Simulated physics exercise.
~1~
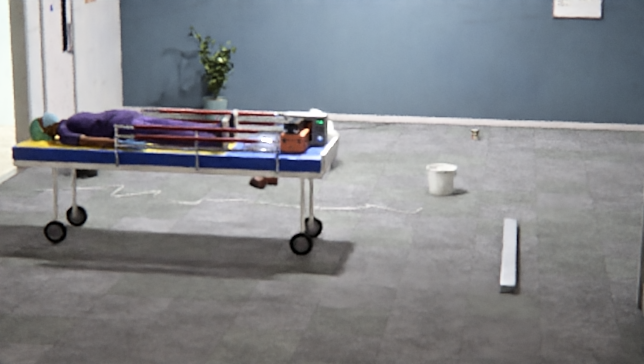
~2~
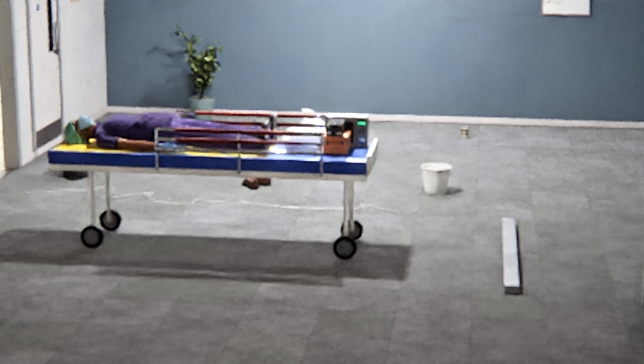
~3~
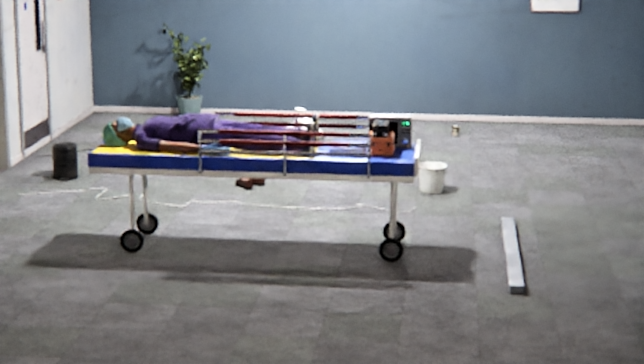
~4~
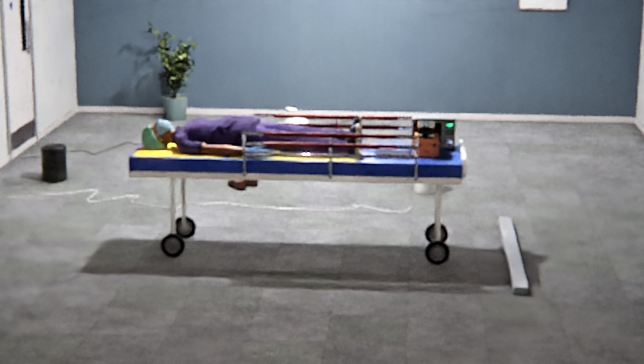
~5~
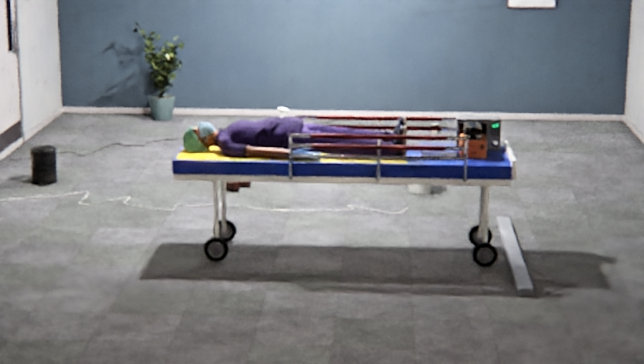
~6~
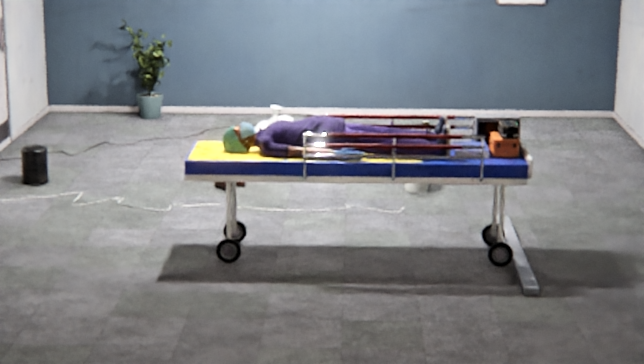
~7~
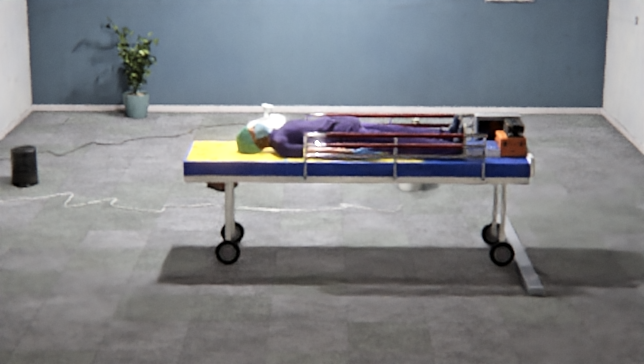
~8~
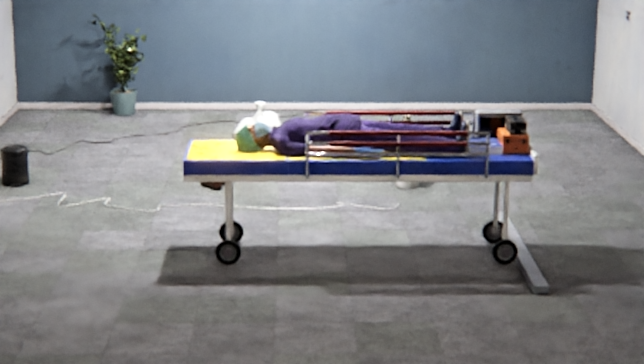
A person in purple with a green cap lies limp on a wheeled trolley with a blue and yellow top, seen from the side across a grey-floored room with a blue back wall. Near the feet, at the right end, sit an orange case, a dark box and a monitor, while a potted plant, a white bucket and a pale sill stand around the room. The trolley rolls right, feet first, as the view drifts sideways. It reaches the sill and stops without tilting. The person slides slightly further towards the foot end, then settles, and everything stays aboard.
